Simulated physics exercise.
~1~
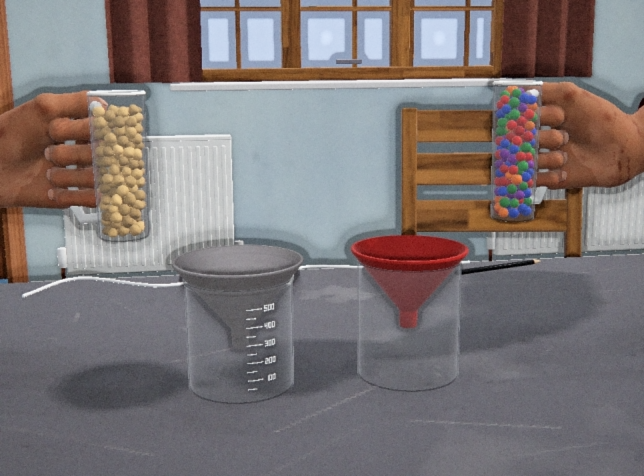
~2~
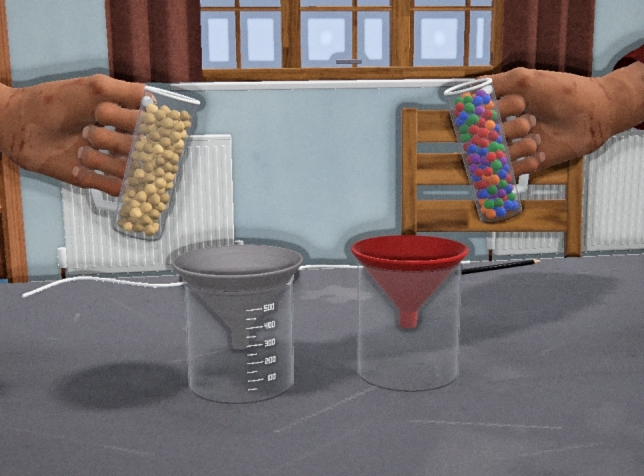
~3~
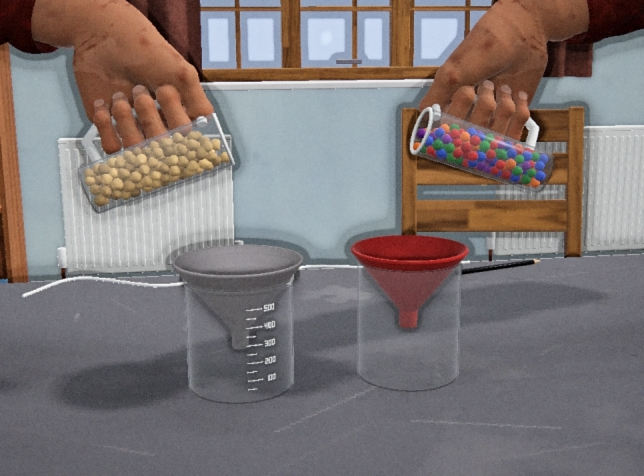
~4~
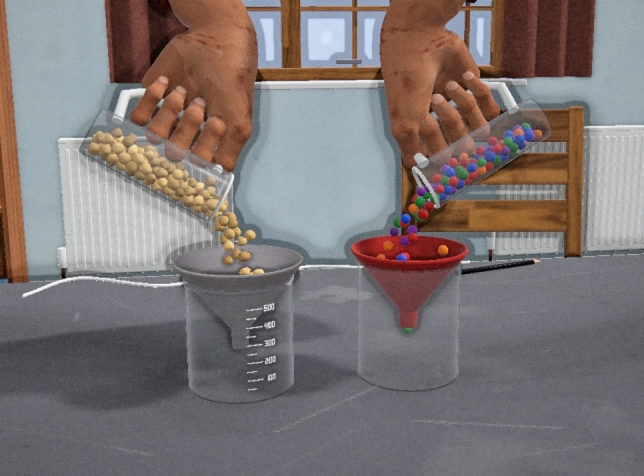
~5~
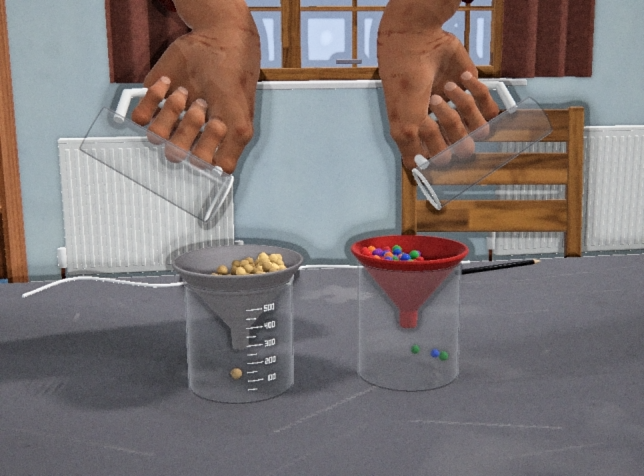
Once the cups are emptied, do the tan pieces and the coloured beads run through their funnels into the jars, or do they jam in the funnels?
Both funnels jam. Nearly all of the tan pieces and the coloured beads stay stuck in them, and only a few of each drop into the jars.
